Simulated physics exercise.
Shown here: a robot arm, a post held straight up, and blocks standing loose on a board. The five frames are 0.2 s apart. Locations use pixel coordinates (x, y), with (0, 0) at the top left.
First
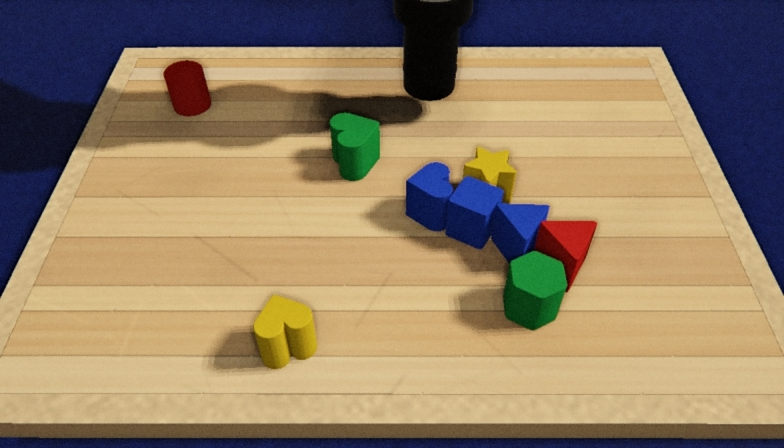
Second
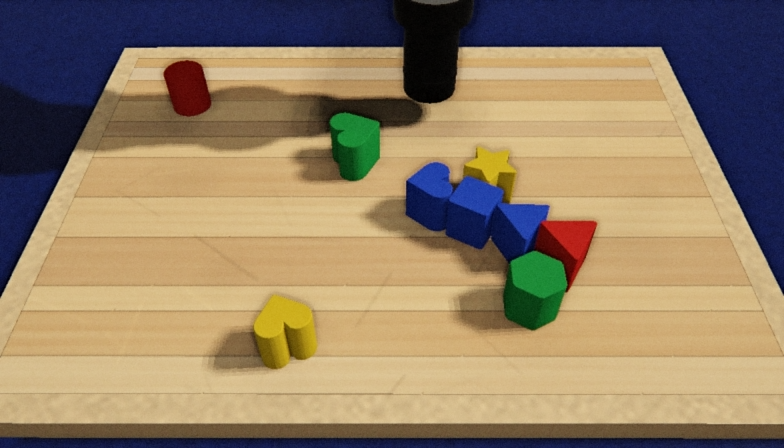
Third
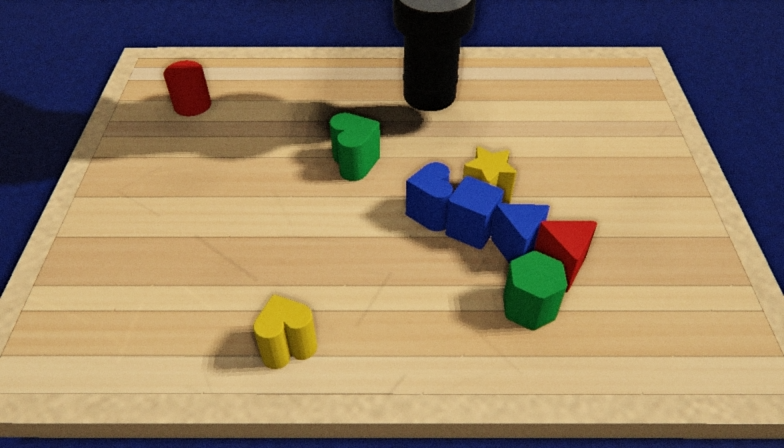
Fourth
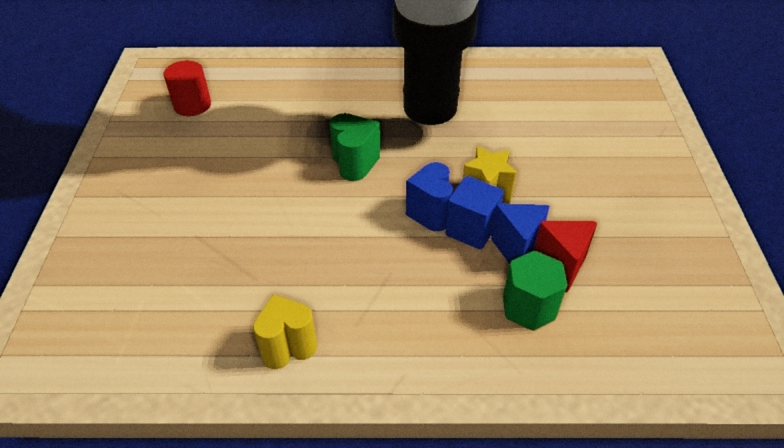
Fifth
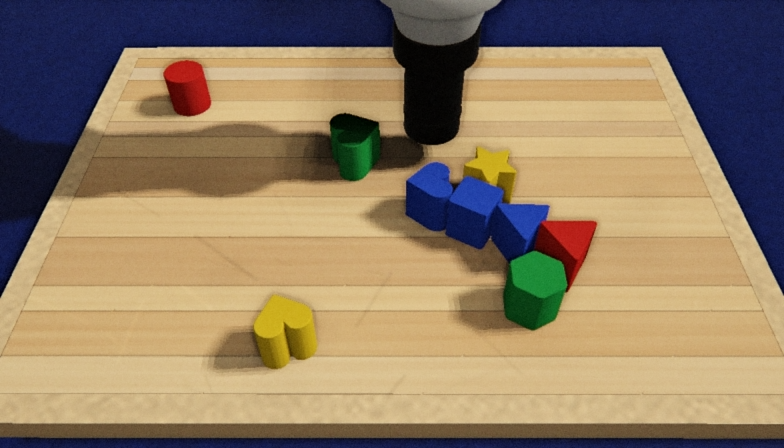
Black upright post on a robot arm moving slowly forward over a wooden board toward the viewer, the coloured blocks staying still.
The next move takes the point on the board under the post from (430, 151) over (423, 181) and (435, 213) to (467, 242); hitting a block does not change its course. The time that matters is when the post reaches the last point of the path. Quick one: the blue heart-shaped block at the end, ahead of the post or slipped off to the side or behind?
I believe the blue heart-shaped block loses its place ahead of the post and slips off.
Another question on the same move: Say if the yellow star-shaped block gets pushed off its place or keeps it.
Put simply, it stays right there.
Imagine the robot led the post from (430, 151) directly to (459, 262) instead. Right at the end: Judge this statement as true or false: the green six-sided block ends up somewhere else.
That statement is accurate.
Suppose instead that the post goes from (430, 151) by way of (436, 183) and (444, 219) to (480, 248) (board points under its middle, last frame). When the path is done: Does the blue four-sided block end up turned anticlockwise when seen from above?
No - that is not the case.
On the path given first. One third of the way, post at (424, 159); blue heart-shaped block at (432, 184).
Two thirds of the way, post at (438, 192); blue heart-shaped block at (432, 219), turned 35° clockwise; blue four-sided block at (487, 207), turned 25° anticlockwise; blue three-sided block at (538, 222); red three-sided block at (585, 239).
At the end, post at (470, 220); blue heart-shaped block at (441, 241), turned 100° clockwise; blue four-sided block at (519, 239); yellow star-shaped block not moved; blue three-sided block at (569, 237), turned 55° anticlockwise; red three-sided block at (616, 247), turned 15° clockwise.
